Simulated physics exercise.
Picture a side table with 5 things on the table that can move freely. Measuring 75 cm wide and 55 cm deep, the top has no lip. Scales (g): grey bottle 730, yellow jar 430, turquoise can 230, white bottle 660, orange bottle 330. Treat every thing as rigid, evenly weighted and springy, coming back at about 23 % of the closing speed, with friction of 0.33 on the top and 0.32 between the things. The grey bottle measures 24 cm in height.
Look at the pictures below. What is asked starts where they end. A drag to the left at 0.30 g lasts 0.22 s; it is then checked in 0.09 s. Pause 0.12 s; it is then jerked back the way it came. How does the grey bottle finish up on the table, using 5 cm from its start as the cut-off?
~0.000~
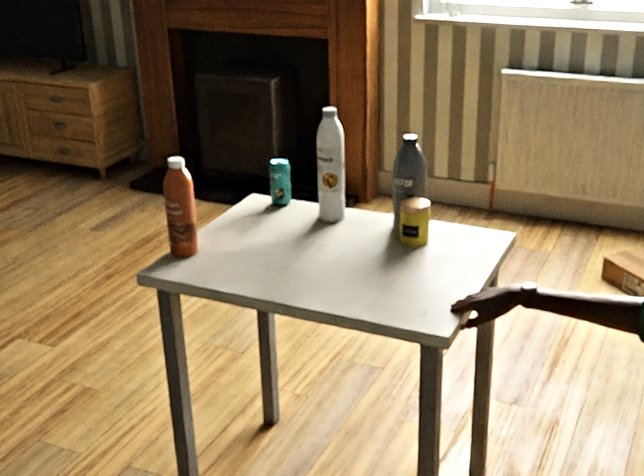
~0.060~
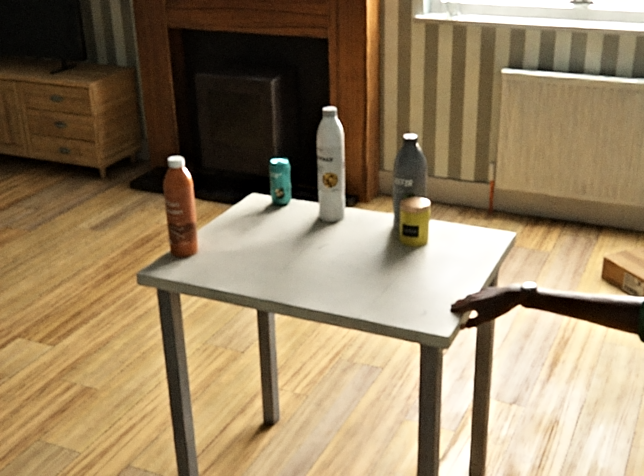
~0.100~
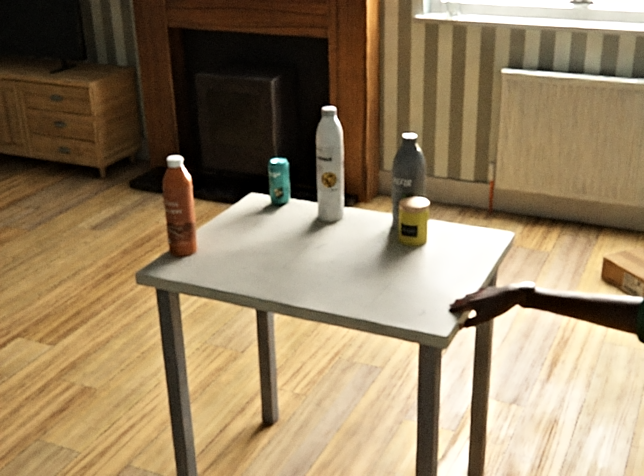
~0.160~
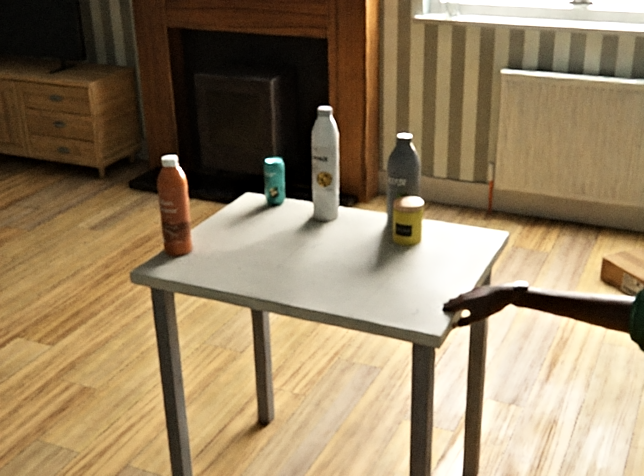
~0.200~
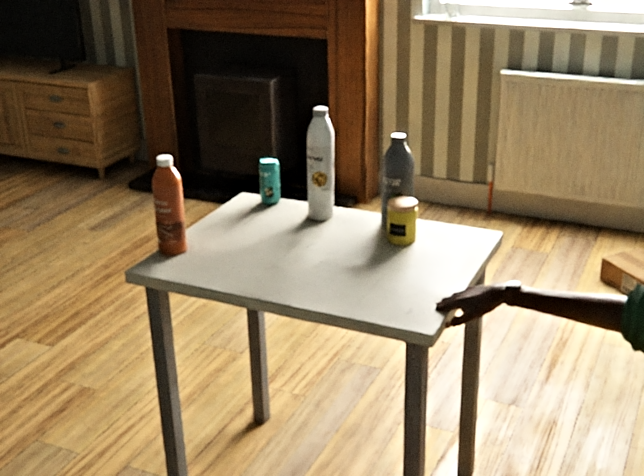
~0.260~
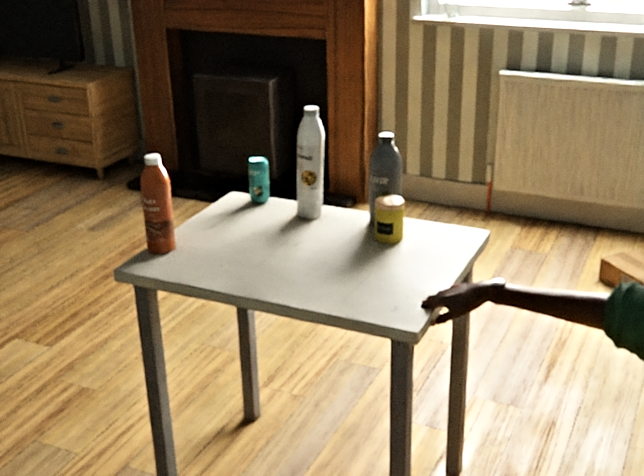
The grey bottle remains near its start.
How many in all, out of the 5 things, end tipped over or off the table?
I get 3.
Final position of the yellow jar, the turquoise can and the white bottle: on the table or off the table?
Yellow jar: Stays in bounds; turquoise can: Goes out of bounds; white bottle: Stays in bounds.
After 0.76 s, orange bottle now off the table; grey bottle slid 3 cm near (394, 181); white bottle on its side.
After 1.06 s, turquoise can now off the table; white bottle on its side.
At rest (2.9 s), off the table, turquoise can and orange bottle; tipped over on the table, white bottle; the other 2 in place, give or take 5 cm. Seen from the same camera at the end, grey bottle near (408, 183).
